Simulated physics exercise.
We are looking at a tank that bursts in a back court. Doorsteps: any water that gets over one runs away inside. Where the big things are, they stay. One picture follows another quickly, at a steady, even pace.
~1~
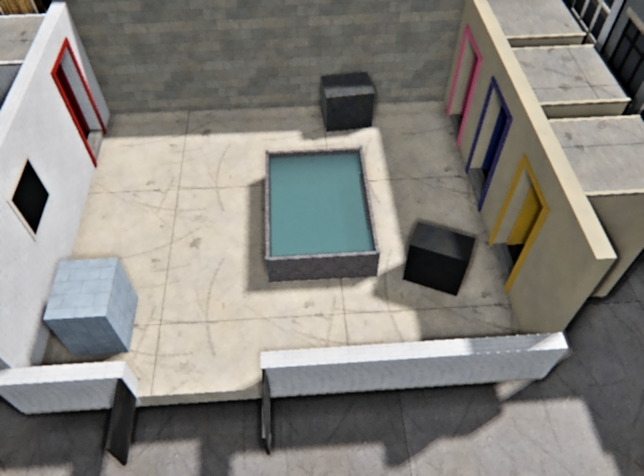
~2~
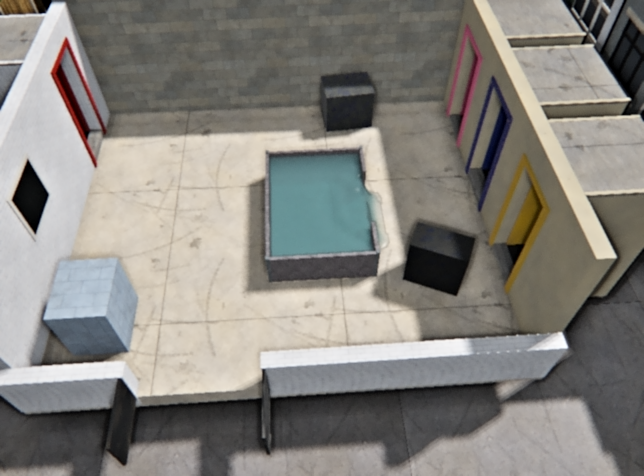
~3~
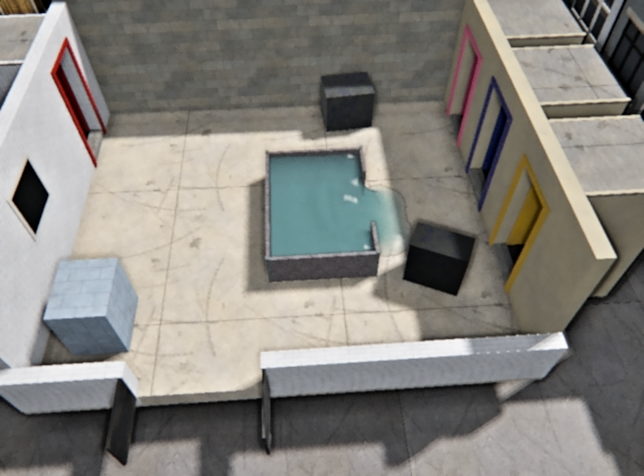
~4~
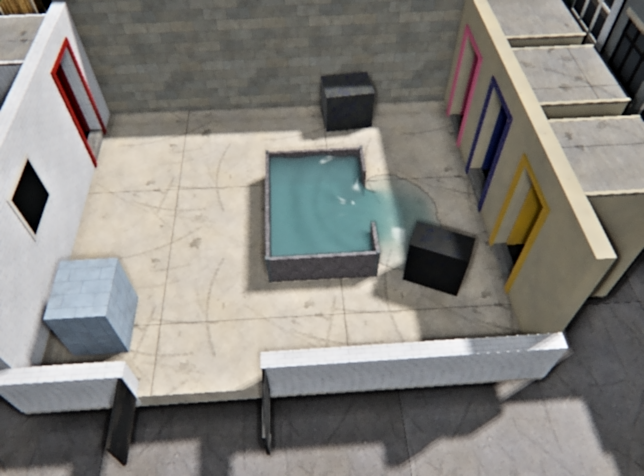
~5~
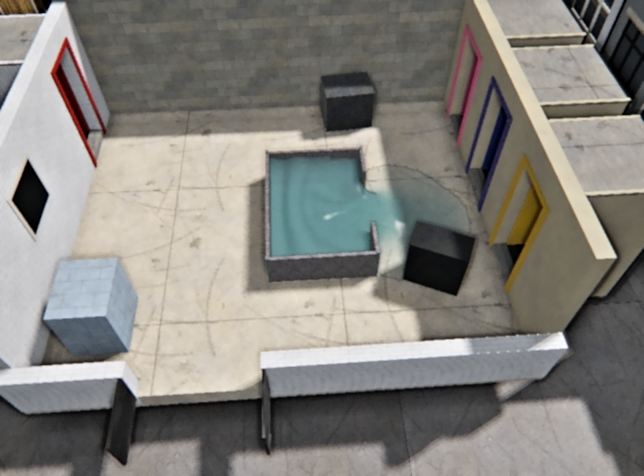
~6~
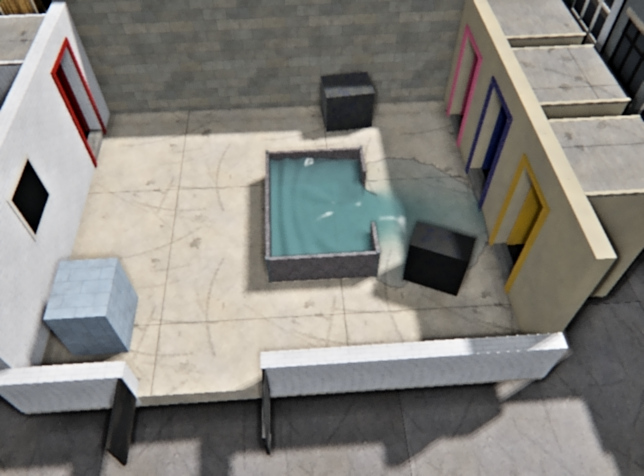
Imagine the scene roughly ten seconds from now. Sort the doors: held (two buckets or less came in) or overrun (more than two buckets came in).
Sorted: Yellow door overrun, pink door overrun, blue door overrun, red door held.
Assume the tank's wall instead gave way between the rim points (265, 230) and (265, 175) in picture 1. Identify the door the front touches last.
I say the door marked yellow.
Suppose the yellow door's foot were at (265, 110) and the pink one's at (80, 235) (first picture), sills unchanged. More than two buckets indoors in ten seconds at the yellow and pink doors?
Check - yellow: Comes out below; pink: Comes out below.
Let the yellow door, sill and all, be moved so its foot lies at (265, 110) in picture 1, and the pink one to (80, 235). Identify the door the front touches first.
That would be the blue-painted one.
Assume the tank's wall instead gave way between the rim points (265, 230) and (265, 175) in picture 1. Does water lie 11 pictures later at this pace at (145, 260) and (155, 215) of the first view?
In the order asked, I get drenched for the first and drenched for the second.
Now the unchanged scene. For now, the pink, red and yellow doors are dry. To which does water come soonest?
Call: The yellow-painted one.
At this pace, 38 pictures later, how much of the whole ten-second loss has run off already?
Approximately 75 in a hundred, I think.
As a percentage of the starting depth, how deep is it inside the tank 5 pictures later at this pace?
It works out to roughly 66 percent.
A moment on, water covers 15 % of the floor; the yellow door under two buckets in, the pink door not reached, the blue door over two buckets in, the red door not reached.
Next, water covers 20 % of the floor; the yellow door far over two buckets in, the pink door under two buckets in, the blue door far over two buckets in, the red door not reached.
Then, water covers 30 % of the floor; the yellow door far over two buckets in, the pink door under two buckets in, the blue door far over two buckets in, the red door not reached.
Later, water covers 50 % of the floor; the yellow door far over two buckets in, the pink door over two buckets in, the blue door far over two buckets in, the red door not reached.
In the end, water covers 75 % of the floor; the yellow door far over two buckets in, the pink door far over two buckets in, the blue door far over two buckets in, the red door not reached.
